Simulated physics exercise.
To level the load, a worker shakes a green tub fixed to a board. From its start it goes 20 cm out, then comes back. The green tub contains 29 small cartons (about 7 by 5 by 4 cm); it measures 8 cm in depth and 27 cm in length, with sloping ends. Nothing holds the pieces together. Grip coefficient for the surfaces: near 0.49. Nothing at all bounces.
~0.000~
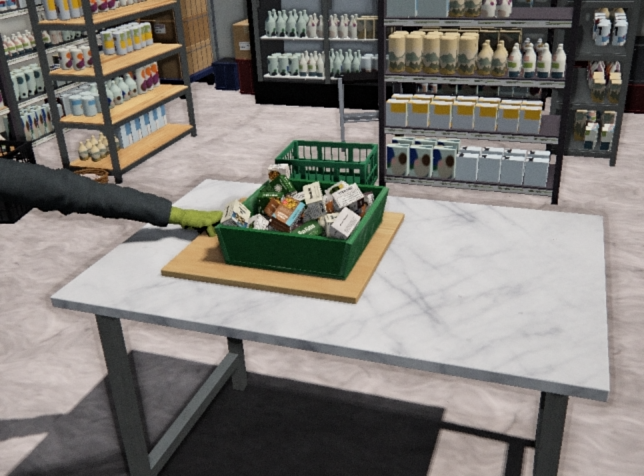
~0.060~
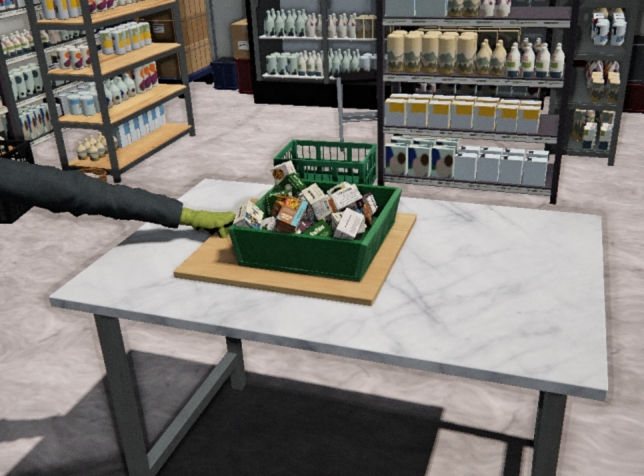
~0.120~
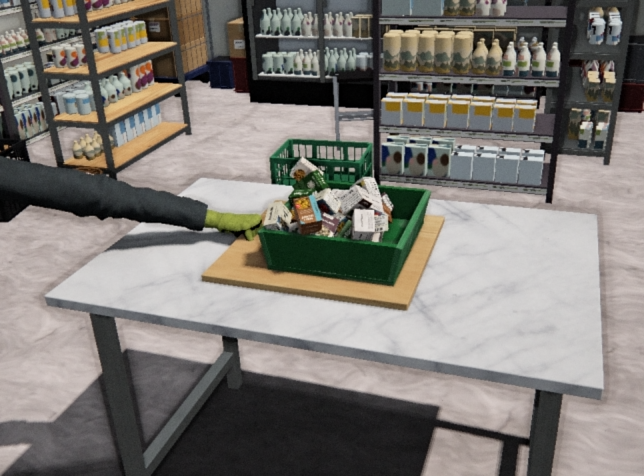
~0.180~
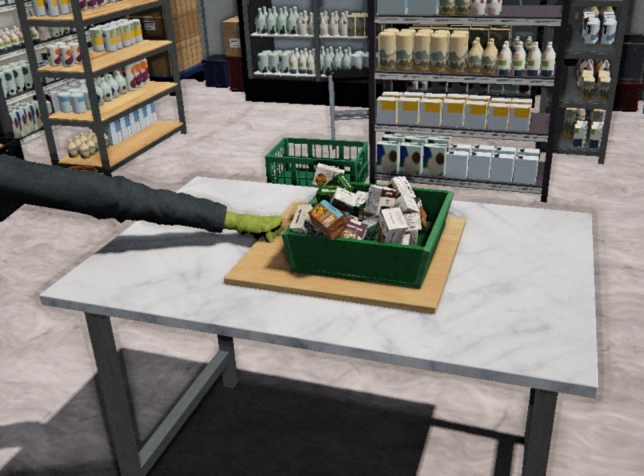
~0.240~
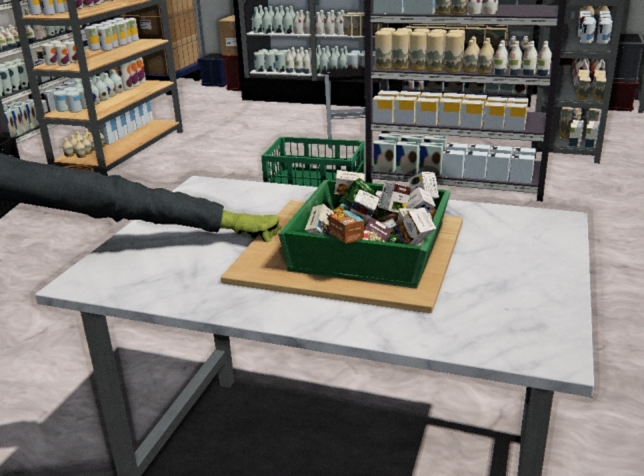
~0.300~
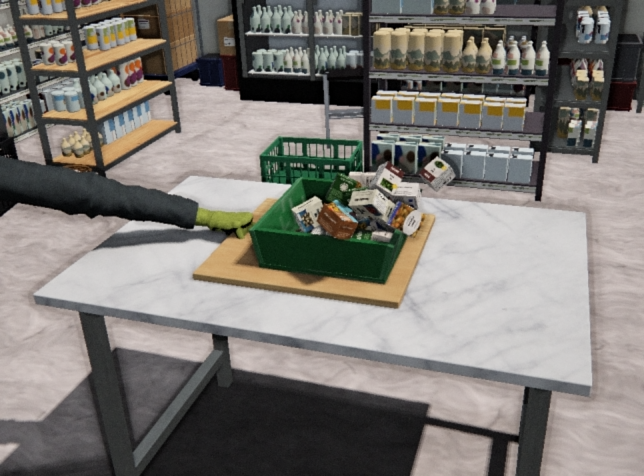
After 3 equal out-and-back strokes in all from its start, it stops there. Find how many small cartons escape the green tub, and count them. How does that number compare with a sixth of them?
It is larger than a sixth.
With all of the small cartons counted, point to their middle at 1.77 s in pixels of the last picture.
In the last view they're centred near (294, 232).
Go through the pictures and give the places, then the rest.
In the first picture (places track the rim corner closest to us here), green tub (347, 241); 0 cm along; all still inside.
In the second picture, green tub (362, 242); 4 cm along.
In the third picture, green tub (397, 246); 12 cm along.
In the fourth picture, green tub (424, 248); 19 cm along.
In the fifth picture, green tub (421, 248); 19 cm along.
In the sixth picture, green tub (388, 244); 12 cm along; 3 out, the lowest carton at (337, 222).
After 0.53 s, the green tub is down by 6 of 29.
After 0.83 s, the green tub is down by 8 of 29.
After 1.24 s, the green tub is down by 12 of 29.
When it is over (at 1.77 s), the green tub is down by 12 of 29. Asked share, 12 of 29, 41 per cent.
